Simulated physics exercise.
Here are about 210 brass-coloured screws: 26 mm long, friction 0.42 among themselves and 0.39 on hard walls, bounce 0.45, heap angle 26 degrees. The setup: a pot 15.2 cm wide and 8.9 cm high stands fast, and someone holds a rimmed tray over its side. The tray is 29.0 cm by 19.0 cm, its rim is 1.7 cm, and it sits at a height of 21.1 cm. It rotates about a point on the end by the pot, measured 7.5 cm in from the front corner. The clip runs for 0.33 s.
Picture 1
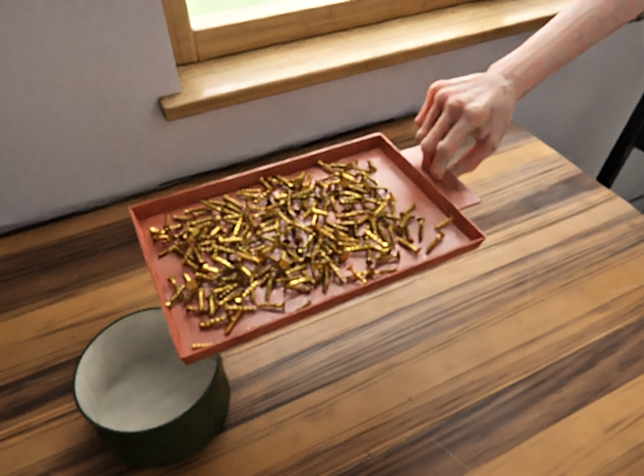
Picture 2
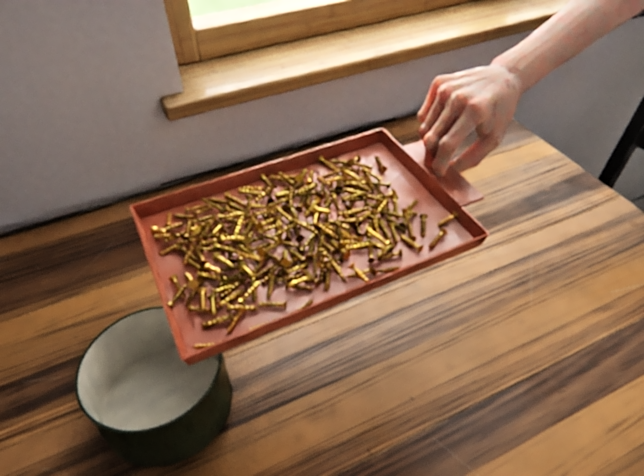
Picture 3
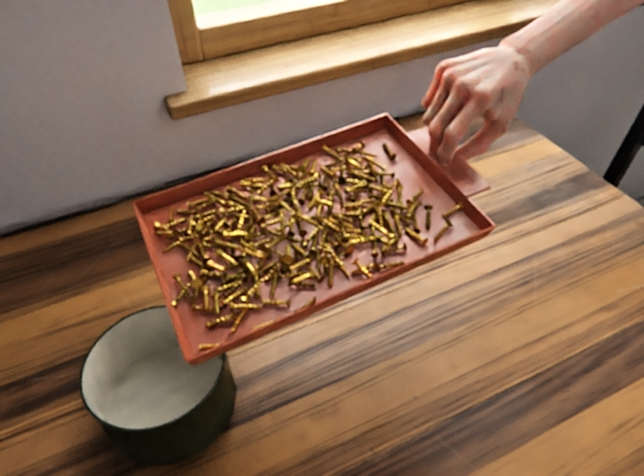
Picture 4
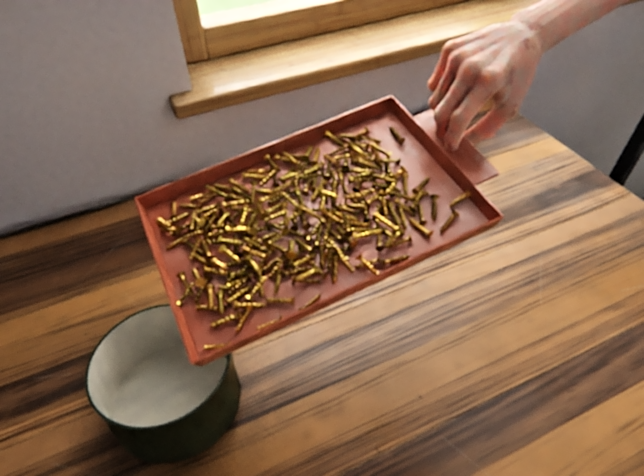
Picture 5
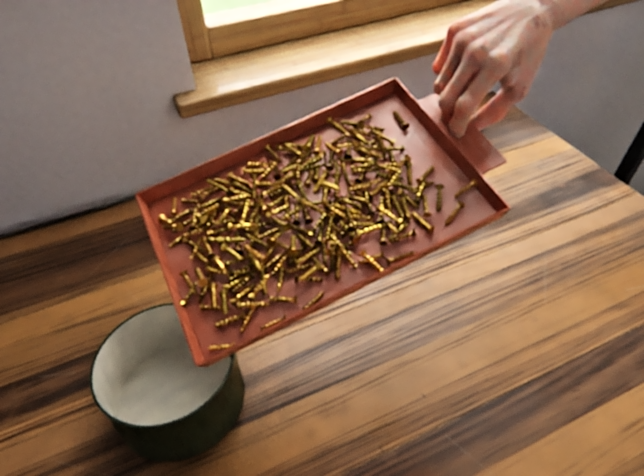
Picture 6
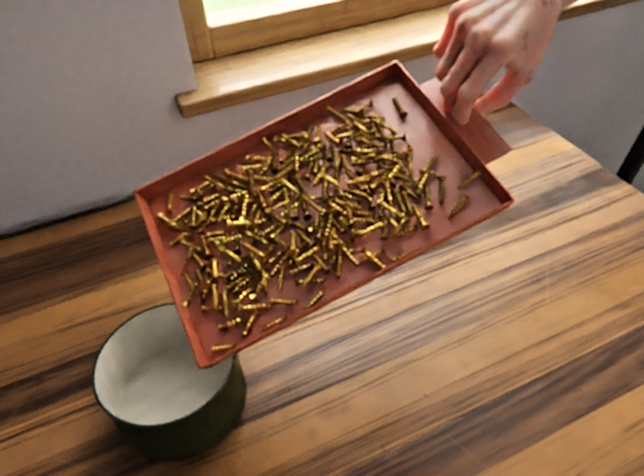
On a striped wooden table by a window, a hand steadily tilting a red tray of brass-coloured screws above a green pot.
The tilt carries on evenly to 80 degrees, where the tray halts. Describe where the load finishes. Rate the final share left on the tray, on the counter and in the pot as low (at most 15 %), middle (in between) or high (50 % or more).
Left on the tray - low; counter - high; pot - low.
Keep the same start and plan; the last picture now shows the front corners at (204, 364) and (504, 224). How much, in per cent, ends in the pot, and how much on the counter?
Pot 0 % / counter 95 %.
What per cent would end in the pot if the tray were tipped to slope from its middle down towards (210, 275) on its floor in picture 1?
Roughly 60 per cent.
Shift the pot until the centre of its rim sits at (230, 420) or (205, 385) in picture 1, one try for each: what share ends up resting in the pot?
In order, about 95 and about 55 per cent.
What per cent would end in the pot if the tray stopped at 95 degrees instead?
Roughly 5 %.
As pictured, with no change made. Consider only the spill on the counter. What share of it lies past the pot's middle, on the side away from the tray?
About 40 %.
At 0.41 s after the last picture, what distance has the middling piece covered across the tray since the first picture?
Displacement on the tray: About 7 cm.
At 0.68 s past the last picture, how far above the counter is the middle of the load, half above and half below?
About 22 centimetres.
Then, 0.41 s after the last picture, tilt 49 degrees; the tray holds 100 %, the pot 0 %.
Then, 0.68 s after the last picture, tilt 68 degrees; the tray holds 80 %, the pot 0 %.
Then, 1.06 s after the last picture, tilt 80 degrees; the tray holds 5 %, the pot 5 %.
In the end, tray 0 %, counter 95 %, pot 5 %.
